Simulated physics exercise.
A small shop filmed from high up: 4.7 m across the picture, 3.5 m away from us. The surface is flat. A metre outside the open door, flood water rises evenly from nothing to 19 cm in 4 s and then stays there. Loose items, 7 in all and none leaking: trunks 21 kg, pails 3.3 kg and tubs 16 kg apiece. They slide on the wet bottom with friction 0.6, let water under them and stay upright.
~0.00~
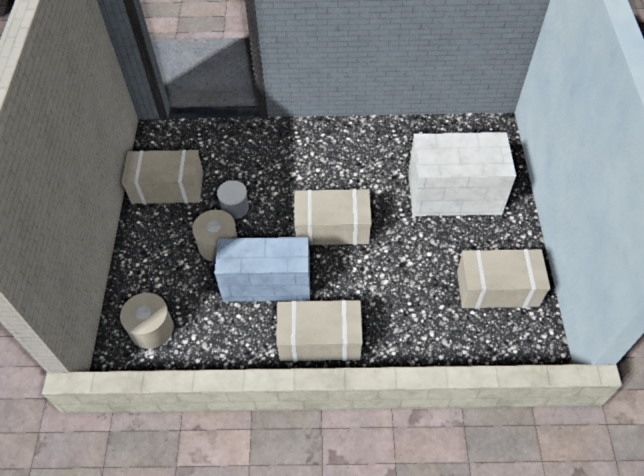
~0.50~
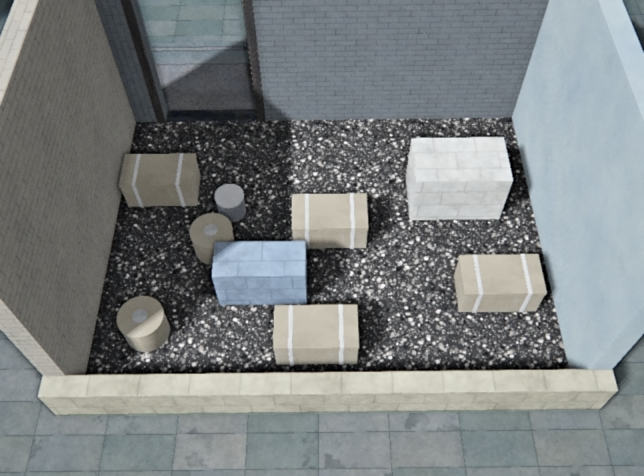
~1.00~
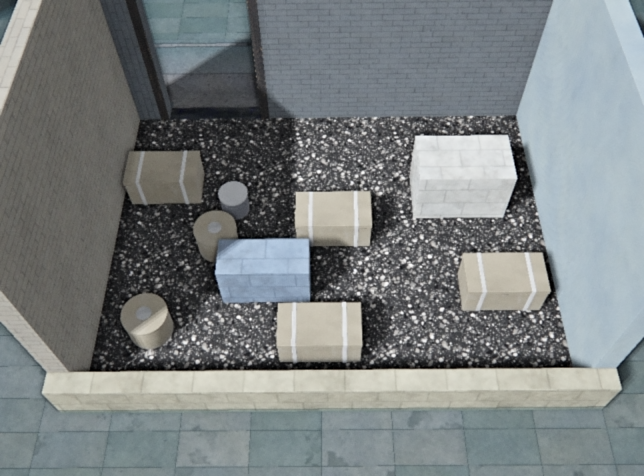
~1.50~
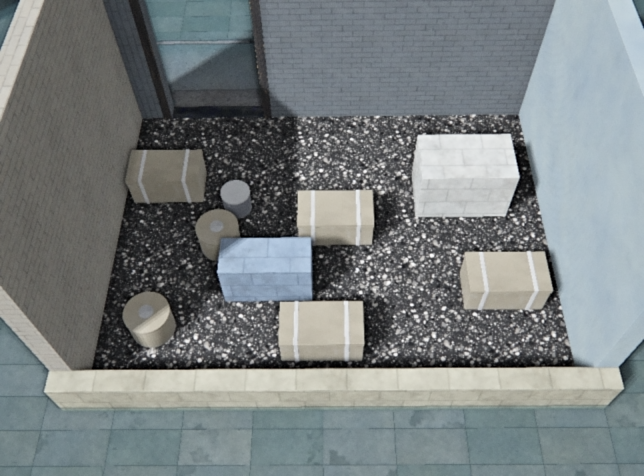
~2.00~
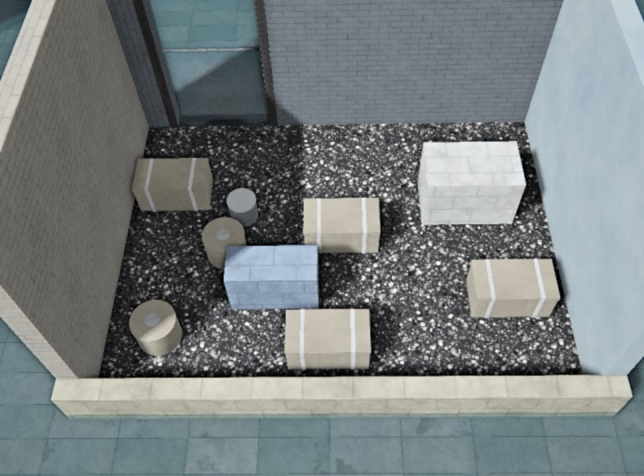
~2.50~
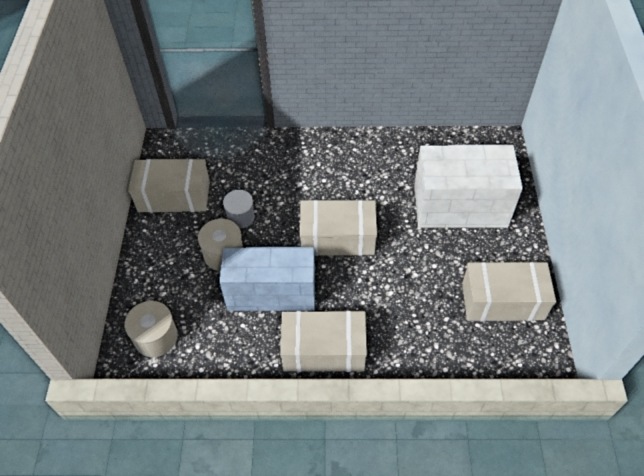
The paving outside the low front wall changes from pinkish to blue-green, then a faint dark patch appears on the speckled floor near the doorway, while the boxes, blocks and round tubs stay in place under slight view shifts.
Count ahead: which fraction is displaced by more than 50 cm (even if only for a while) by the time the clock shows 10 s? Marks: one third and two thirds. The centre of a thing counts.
It is at least two thirds.
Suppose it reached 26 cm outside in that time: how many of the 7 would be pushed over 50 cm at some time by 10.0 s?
In that case 6 of them.
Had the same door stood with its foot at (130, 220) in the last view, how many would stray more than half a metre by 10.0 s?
In that case 4 of them.
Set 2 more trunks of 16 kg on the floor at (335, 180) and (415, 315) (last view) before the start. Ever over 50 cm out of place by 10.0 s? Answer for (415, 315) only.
It is short of it.
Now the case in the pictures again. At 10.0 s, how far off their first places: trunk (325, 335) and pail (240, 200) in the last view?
In that order: 30 cm, 250 cm.
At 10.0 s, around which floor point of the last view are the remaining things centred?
Near (348, 322).
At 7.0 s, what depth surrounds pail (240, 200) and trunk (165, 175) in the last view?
Roughly 6 and 8 cm.
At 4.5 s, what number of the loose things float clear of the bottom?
At that moment 0.
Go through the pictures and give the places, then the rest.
A trunk at (319, 322) rests on the ground; a trunk at (160, 166) rests on the ground; 0.0 m2 under water; 0 of 7 have shifted, in the first frame.
A trunk at (316, 326), on the bottom; a trunk at (158, 169) rests on the ground; 0.0 m2 under water; 0 of 7 have shifted, in the second frame.
A trunk at (319, 324), on the bottom; a trunk at (162, 167), on the bottom; 0.0 m2 under water; 0 of 7 have shifted, in the third frame.
A trunk at (321, 322), on the bottom; a trunk at (164, 165), on the bottom; water covers 0.0 m2; 0 of 7 have shifted, in the fourth frame.
A trunk at (328, 330) rests on the ground; a trunk at (171, 174) rests on the ground; water covers 0.0 m2; 0 of 7 have shifted, in the fifth frame.
A trunk at (324, 333) rests on the ground; a trunk at (167, 175), on the bottom; water covers 0.4 m2; 0 of 7 have shifted, in the sixth frame.
After 3.5 s 0 of 7 are over 50 cm from their spots; 0 afloat.
After 4.5 s 1 of 7 are over 50 cm from their spots; 0 afloat.
After 7.0 s 2 of 7 are over 50 cm from their spots; 0 afloat.
After 10.0 s 5 of 7 are over 50 cm from their spots, and 5 have been at some point; 3 afloat.
